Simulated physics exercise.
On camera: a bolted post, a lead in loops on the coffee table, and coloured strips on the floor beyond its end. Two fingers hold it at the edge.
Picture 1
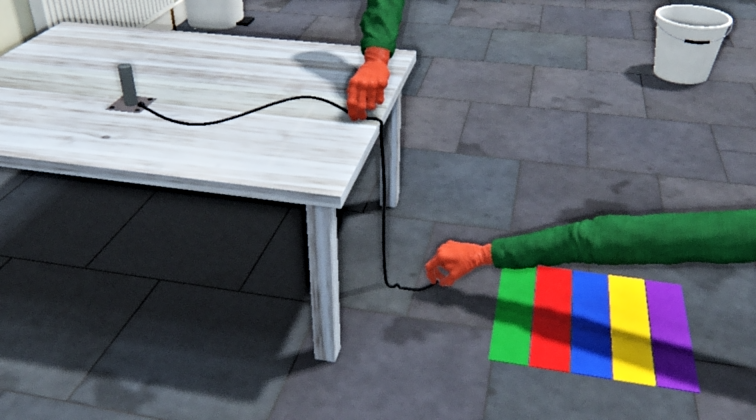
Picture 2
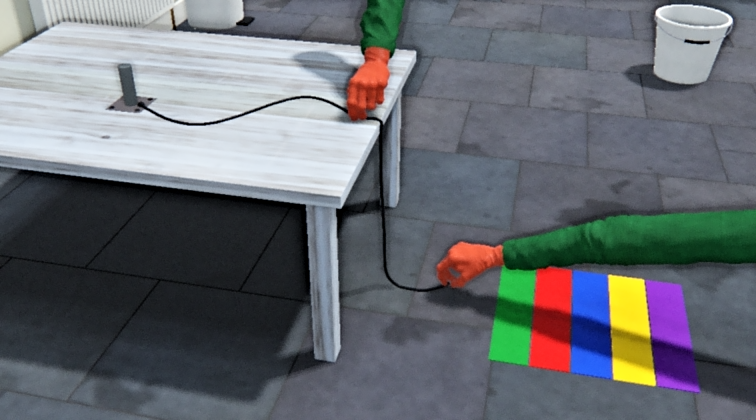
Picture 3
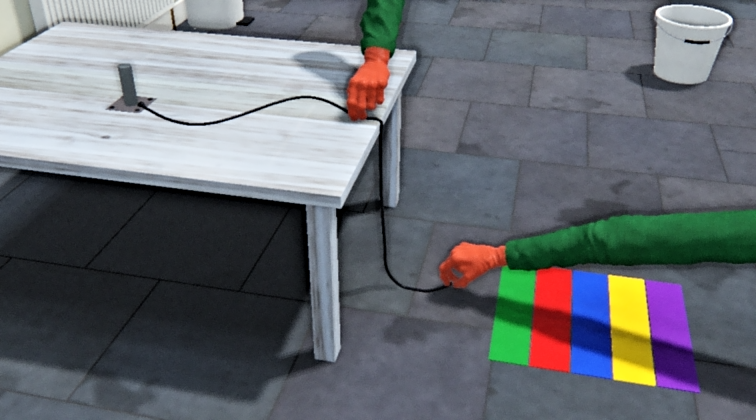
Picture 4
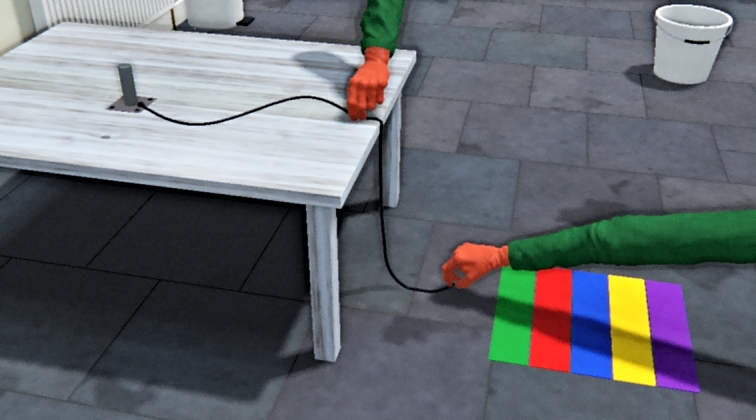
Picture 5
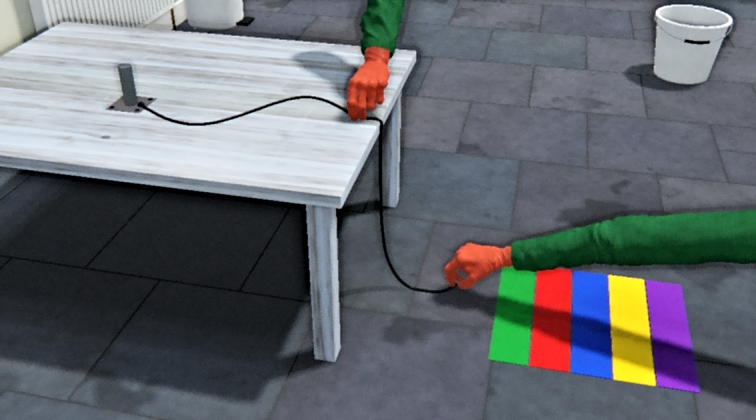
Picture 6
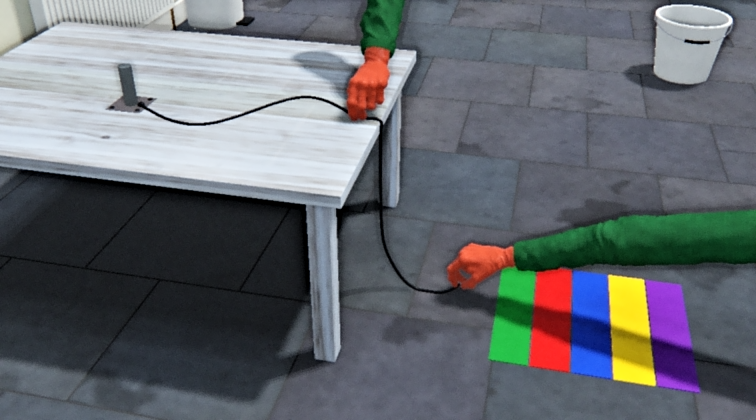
A black lead hanging over the edge of a white table shifts slightly right at its lower end, drawn by a gloved hand beside coloured strips on the floor, while another gloved hand holds it at the table's edge.
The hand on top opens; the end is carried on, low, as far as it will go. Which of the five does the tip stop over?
It gets as far as the yellow strip.
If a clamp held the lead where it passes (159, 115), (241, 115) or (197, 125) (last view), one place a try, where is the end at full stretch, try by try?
About (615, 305), (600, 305) and (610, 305).
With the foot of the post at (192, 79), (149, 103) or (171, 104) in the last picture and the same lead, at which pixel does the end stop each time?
Try by try, around (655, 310), (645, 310) and (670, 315).
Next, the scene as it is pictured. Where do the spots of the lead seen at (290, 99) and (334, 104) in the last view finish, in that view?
At (322, 116), then (375, 119).
Soon after, end near (548, 297); over red.
After that, end near (598, 304); over blue.
At the stop, end near (626, 308); over yellow. The yellow one.
